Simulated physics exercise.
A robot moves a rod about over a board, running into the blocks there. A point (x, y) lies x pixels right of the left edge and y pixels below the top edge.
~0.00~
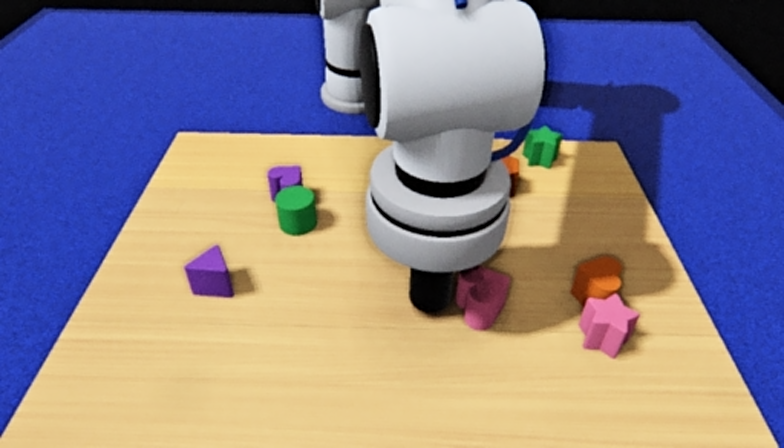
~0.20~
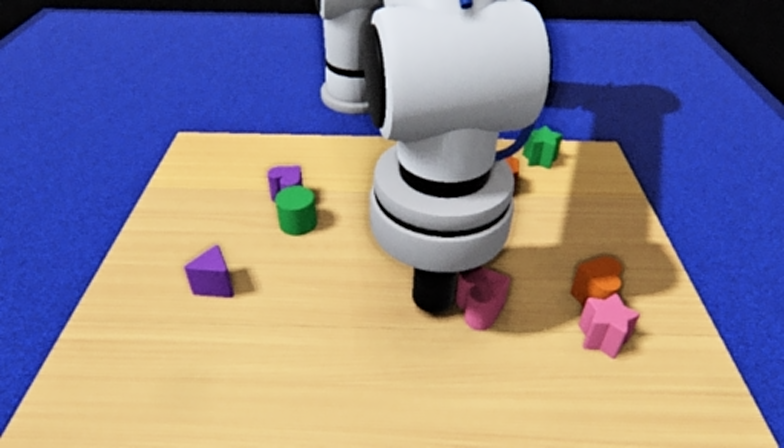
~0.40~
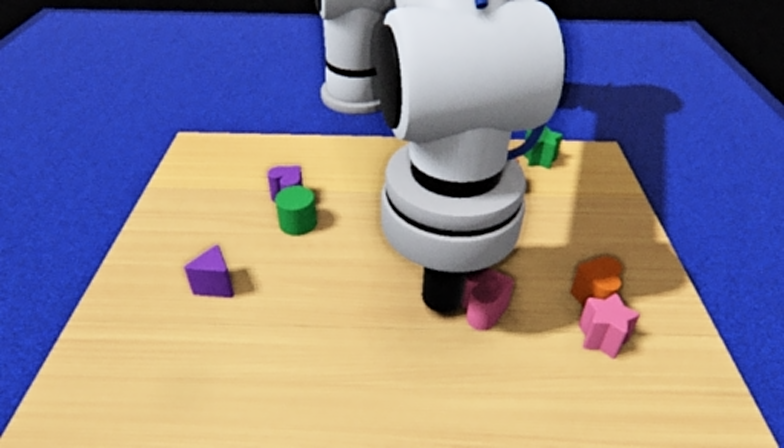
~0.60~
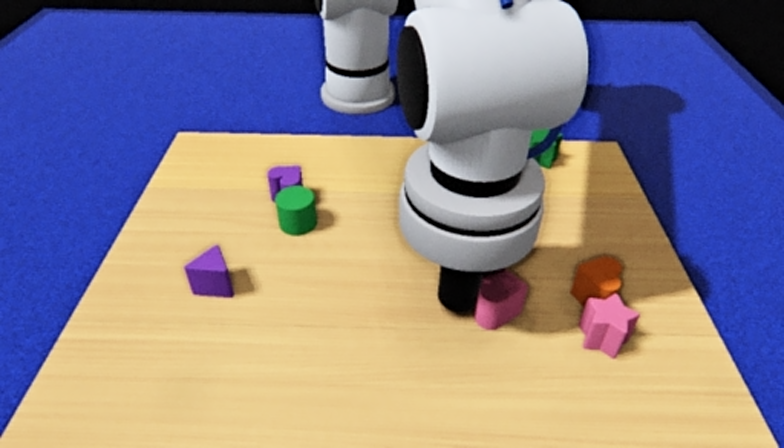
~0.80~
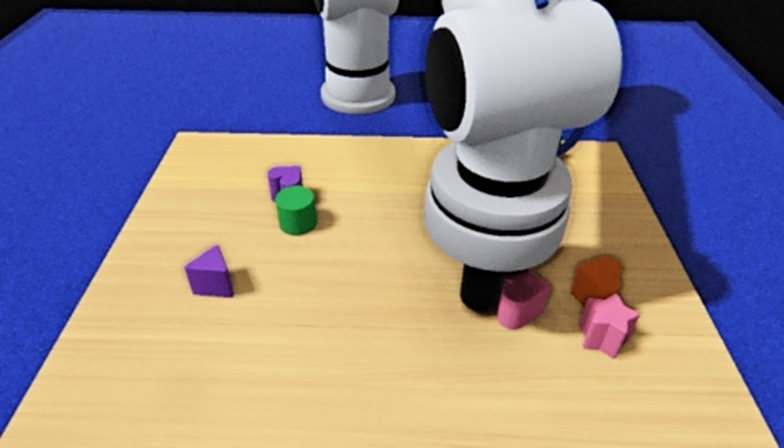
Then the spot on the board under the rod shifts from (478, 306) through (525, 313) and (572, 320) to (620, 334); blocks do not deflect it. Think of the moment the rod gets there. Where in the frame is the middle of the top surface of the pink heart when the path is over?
Final place: (664, 296).
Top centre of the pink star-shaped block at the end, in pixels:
I'd place it at (673, 339), taking the centre of its top.
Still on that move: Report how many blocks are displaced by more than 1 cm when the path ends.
It's going to be three or more.
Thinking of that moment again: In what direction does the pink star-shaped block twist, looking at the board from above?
It spins with the clock.
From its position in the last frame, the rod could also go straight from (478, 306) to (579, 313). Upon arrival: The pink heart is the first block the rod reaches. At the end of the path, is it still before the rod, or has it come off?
At that point it is up front.
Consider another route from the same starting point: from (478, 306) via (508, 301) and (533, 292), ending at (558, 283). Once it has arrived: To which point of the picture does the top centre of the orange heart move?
I'd guess (637, 275).
On the path given first. One third of the way, rod (527, 305); pink heart (572, 288); pink star-shaped block (617, 312).
Two thirds of the way, rod (575, 313); pink heart (621, 292); orange heart (629, 267), turned 30° anticlockwise; pink star-shaped block (647, 325), turned 55° clockwise.
At the end, rod (623, 327); pink heart (664, 296), turned 30° anticlockwise; orange heart (638, 264), turned 50° anticlockwise; pink star-shaped block (673, 339), turned 105° clockwise.
